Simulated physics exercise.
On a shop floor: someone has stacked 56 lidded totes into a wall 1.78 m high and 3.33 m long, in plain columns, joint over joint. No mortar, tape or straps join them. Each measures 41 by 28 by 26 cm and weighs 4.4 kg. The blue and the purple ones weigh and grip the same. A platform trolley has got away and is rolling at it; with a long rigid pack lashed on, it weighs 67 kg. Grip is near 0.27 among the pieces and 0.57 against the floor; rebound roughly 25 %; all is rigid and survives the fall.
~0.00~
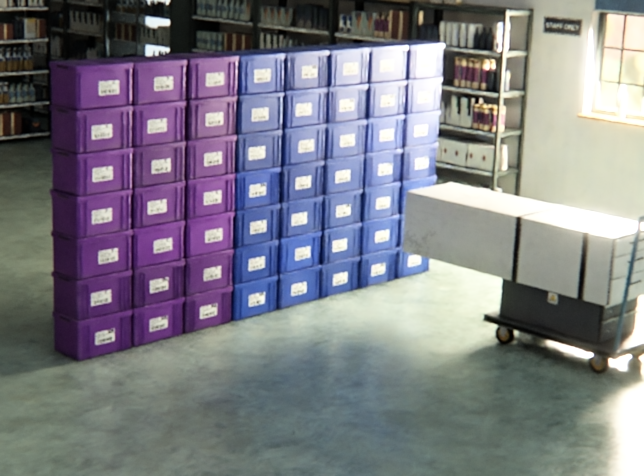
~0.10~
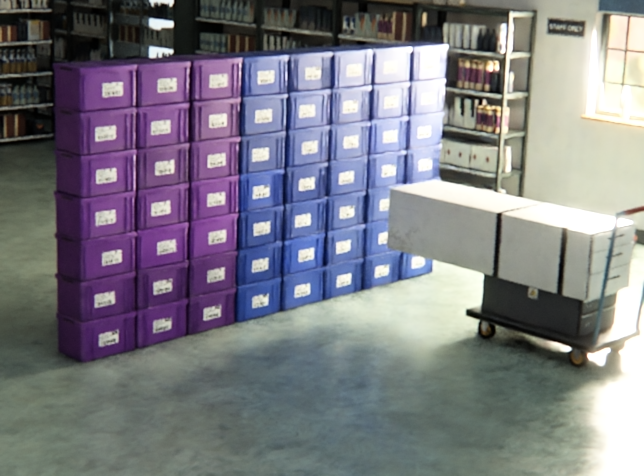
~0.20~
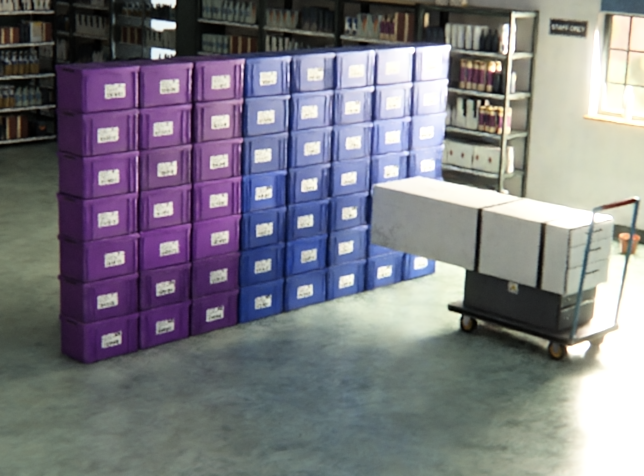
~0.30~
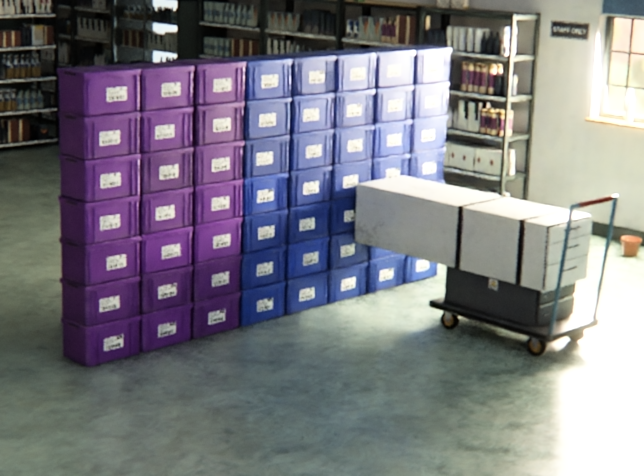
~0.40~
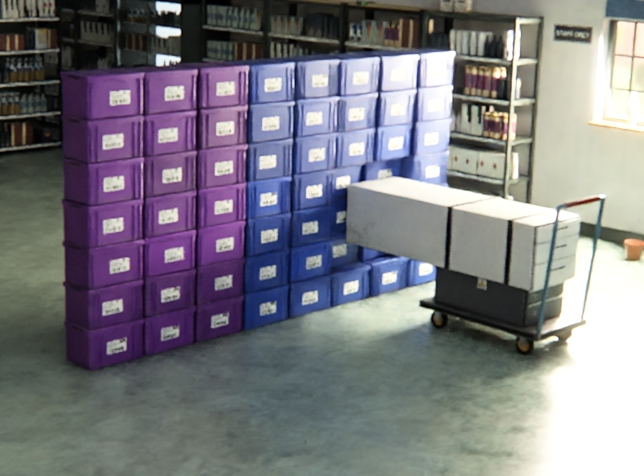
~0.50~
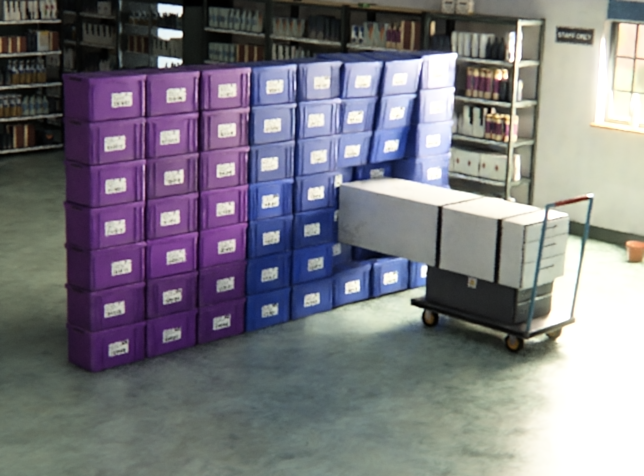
A wall of stacked lidded totes, purple on the left and blue on the right, stands on a smooth shop floor, seen from slightly above, with loaded shelves behind and a bright window at right. A platform trolley carrying a long white pack over a dark case rolls leftward from the right. The pack's front end pushes into the blue section, and several blue totes shift and lean while the purple ones stay stacked.
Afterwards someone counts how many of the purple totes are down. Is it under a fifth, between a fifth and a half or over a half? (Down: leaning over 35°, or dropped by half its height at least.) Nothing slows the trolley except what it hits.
The part is fewer than one in five.
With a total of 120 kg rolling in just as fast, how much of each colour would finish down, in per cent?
In that case blue 30, purple 0 per cent.
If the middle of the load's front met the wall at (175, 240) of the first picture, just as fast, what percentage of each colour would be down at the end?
Then blue 0, purple 60 per cent.
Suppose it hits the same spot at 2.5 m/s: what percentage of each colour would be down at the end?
In that case blue 30, purple 0 per cent.
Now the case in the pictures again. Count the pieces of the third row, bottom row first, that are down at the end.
2 from that row.
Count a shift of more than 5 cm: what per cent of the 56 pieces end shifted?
Shifted: 25 per cent.
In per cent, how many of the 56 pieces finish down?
About 20 per cent.
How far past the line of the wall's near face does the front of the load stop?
Roughly 80 cm.
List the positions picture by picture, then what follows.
In the first picture (pixels give the middle of a visible side), load (411, 211) 56 cm short of the wall; top purple tote (215, 78); top blue tote (427, 62); none has stirred.
In the second picture, load (395, 208) 38 cm short of the wall; top purple tote (218, 80).
In the third picture, load (379, 204) 20 cm short of the wall; top purple tote (220, 81).
In the fourth picture, load (362, 202) 25 mm short of the wall; top purple tote (222, 84).
In the fifth picture, load (353, 203) 10 cm into the wall's line; top purple tote (225, 87); movement in 6 of them.
In the sixth picture, load (345, 203) 20 cm into the wall's line; top purple tote (227, 89); top blue tote (439, 72); steepest lean 9°, the tote at (402, 78); movement in 13 of them.
After 0.64 s, load 31 cm past the wall's line, still rolling; none of the 21 purple totes down (0 of 56 in all colours); top purple tote unmoved.
After 0.80 s, load 42 cm past the wall's line, still rolling; none of the 21 purple totes down (12 of 56 in all colours); top purple tote unmoved.
After 1.06 s, load 60 cm past the wall's line, still rolling; none of the 21 purple totes down (12 of 56 in all colours); top purple tote unmoved; top blue tote 32 mm from its place.
After 1.54 s, load 79 cm past the wall's line, still rolling; none of the 21 purple totes down (12 of 56 in all colours); top purple tote unmoved; top blue tote 49 mm from its place.
In the end (2.7 s), load 79 cm past the wall's line, stopped; none of the 21 purple totes down (12 of 56 in all colours); top purple tote unmoved; top blue tote 49 mm from its place. That is 0 per cent. From the last view, middles, top purple tote near (211, 87), top blue tote near (428, 70).
